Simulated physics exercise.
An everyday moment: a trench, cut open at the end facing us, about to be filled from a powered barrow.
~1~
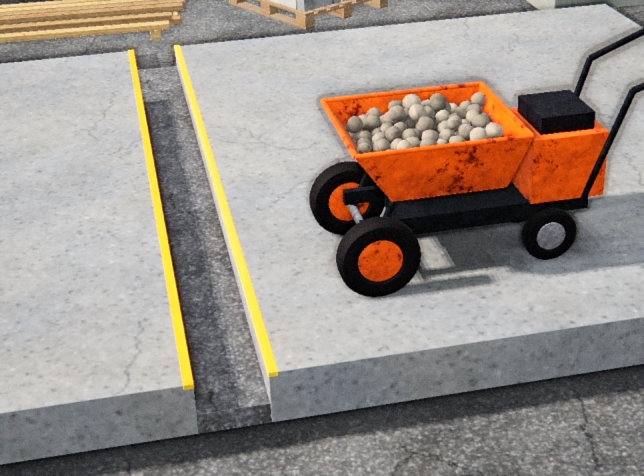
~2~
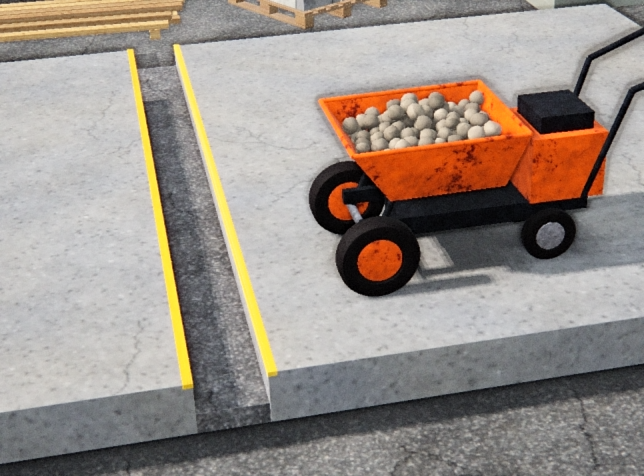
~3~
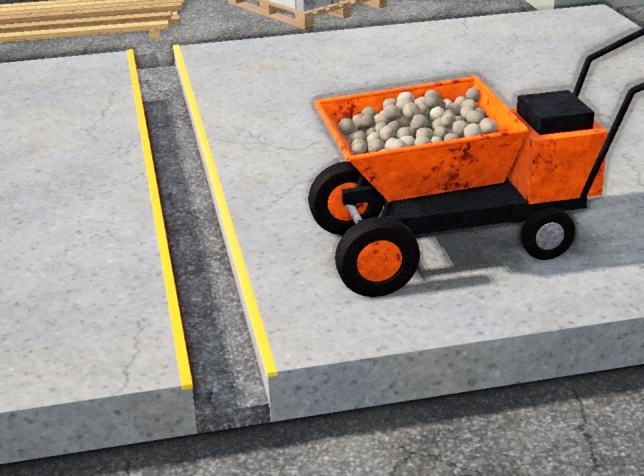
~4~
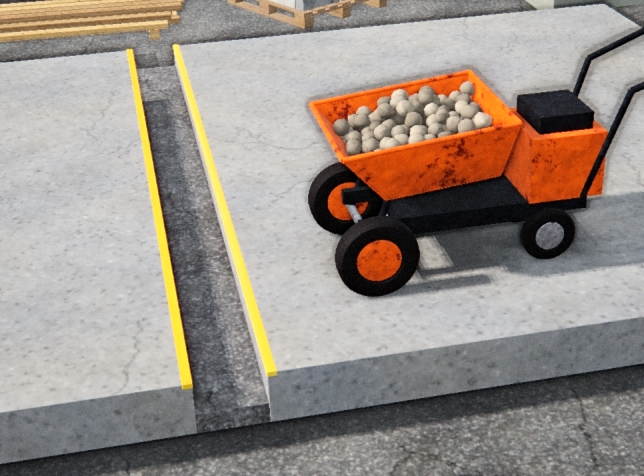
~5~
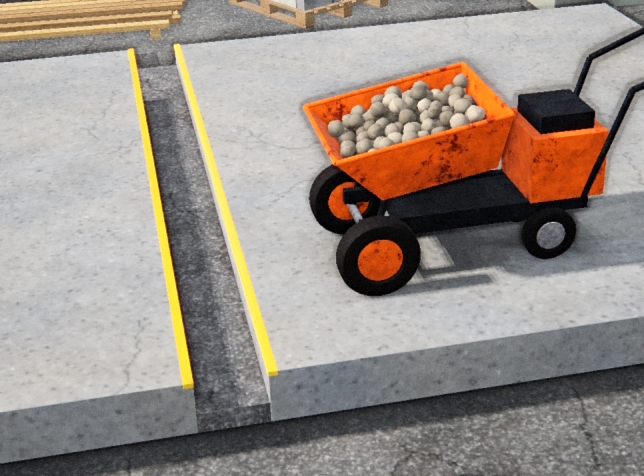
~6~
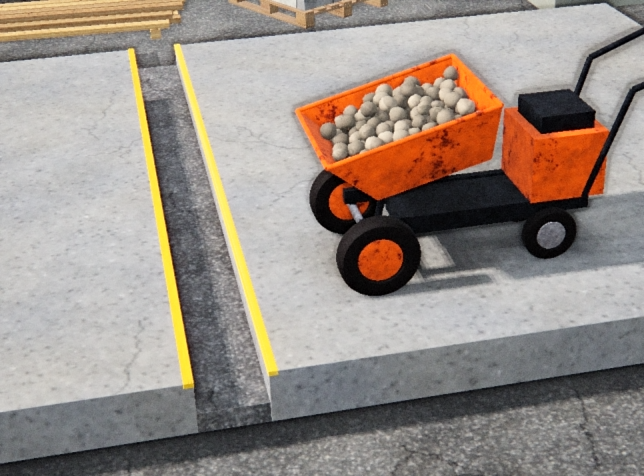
An orange skip full of pebbles tilts slightly to the left on a still barrow.
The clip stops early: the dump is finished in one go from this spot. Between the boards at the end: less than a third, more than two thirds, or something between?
It catches over two thirds.
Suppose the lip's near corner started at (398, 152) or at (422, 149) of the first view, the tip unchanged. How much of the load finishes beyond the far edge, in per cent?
About 0 and 0 per cent.
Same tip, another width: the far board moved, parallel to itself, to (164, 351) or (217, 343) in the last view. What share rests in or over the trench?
Near 90 % and 50 %.
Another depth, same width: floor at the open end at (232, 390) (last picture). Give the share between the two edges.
Roughly 70 in a hundred.
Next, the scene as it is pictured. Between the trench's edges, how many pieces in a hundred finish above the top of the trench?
Some 30 per cent.
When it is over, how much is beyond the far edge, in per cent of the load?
Some 5 per cent.
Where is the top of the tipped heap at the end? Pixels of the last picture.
Around (232, 257).
Shortly afterwards, skip tipped well over; the whole lot in the skip.
Next, skip tipped steeply; the bulk in the skip; a little in or heaped over the trench; a little falling.
Some moments later, skip tipped right over; near a quarter in the skip; only a few short of the trench; near two thirds in or heaped over the trench; a little beyond it; only a few falling.
In the end, skip tipped right over; a little short of the trench; the bulk in or heaped over the trench; a little beyond it.
